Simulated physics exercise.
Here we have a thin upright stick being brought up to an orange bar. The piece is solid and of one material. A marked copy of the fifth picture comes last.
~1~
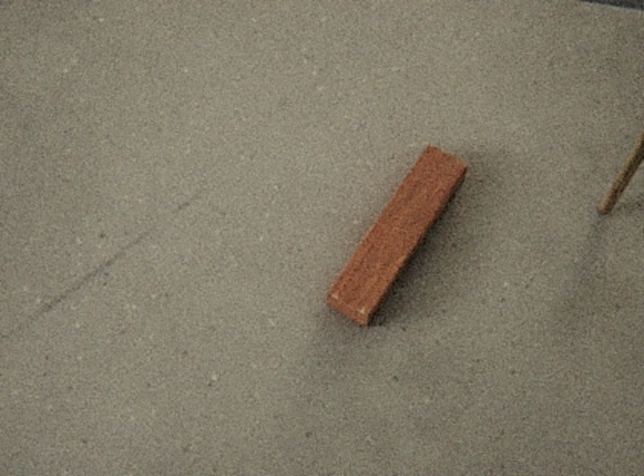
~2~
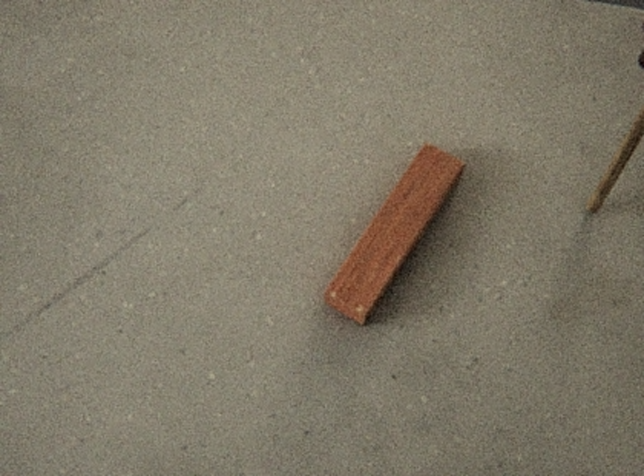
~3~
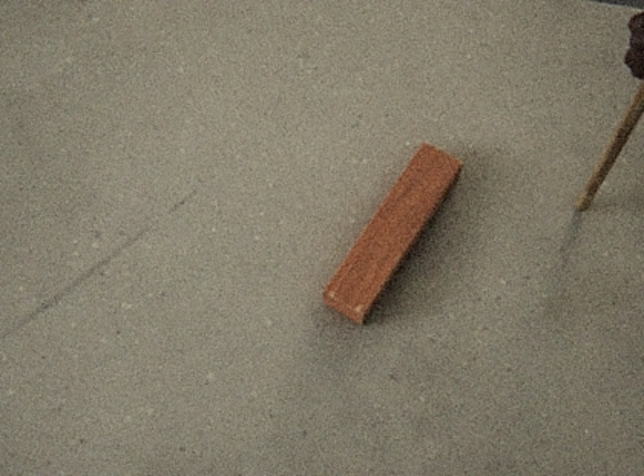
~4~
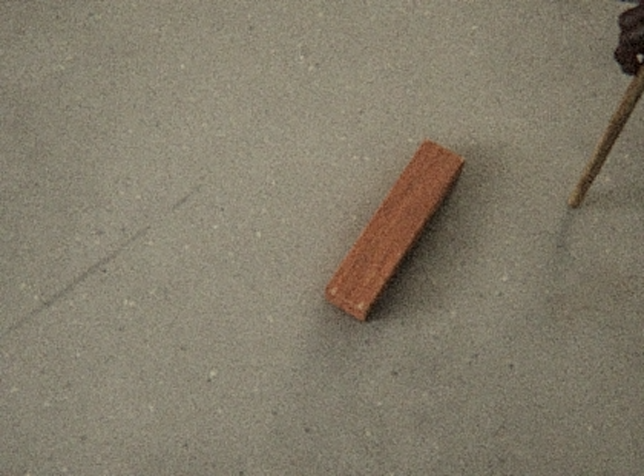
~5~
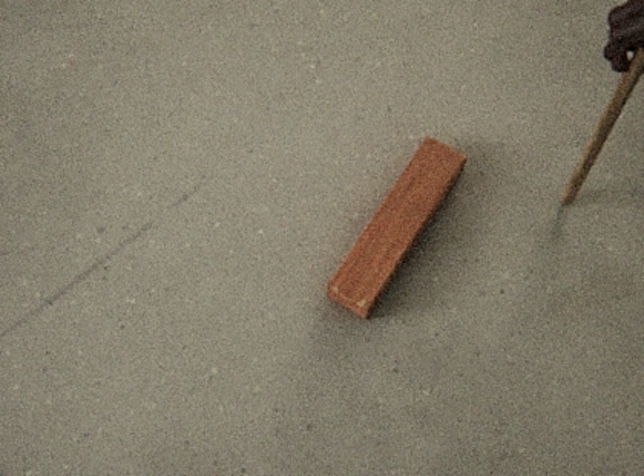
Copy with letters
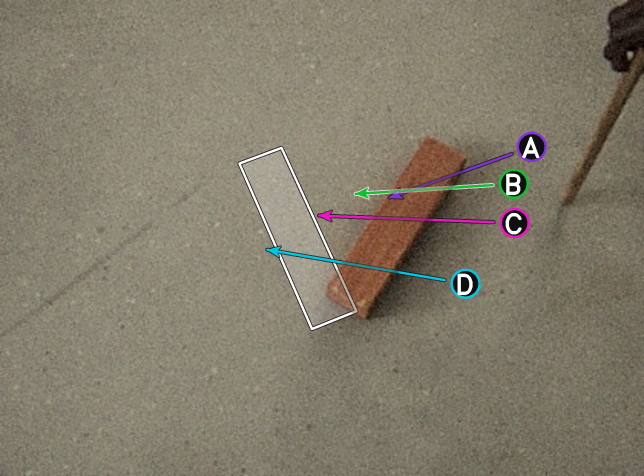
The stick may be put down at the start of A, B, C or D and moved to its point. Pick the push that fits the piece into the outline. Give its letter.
Arrow C does it.
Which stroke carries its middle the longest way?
That is C.
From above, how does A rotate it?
On that stroke, anticlockwise.
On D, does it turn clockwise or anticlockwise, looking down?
It turns clockwise.
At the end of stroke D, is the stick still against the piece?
At the end, yes.
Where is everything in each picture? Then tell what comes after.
In the first picture, orange bar (399, 226).
In the second picture, orange bar (397, 225).
In the third picture, orange bar (395, 225).
In the fourth picture, orange bar (397, 221).
In the fifth picture, orange bar (398, 219).
On the marked copy, A from (512, 154) to (389, 198); B from (493, 185) to (356, 194); C from (494, 222) to (319, 216); D from (445, 280) to (267, 250).
Following C. Soon after the start, foot of the stick (430, 220), piece (392, 218).
Later, foot of the stick (366, 218), piece (336, 218).
In the end, foot of the stick (319, 216), piece (295, 224); it fills the outline.
As for the rest, A leaves the piece out of the outline, at (360, 216); B leaves the piece out of the outline, at (336, 219); D leaves the piece out of the outline, at (354, 188).
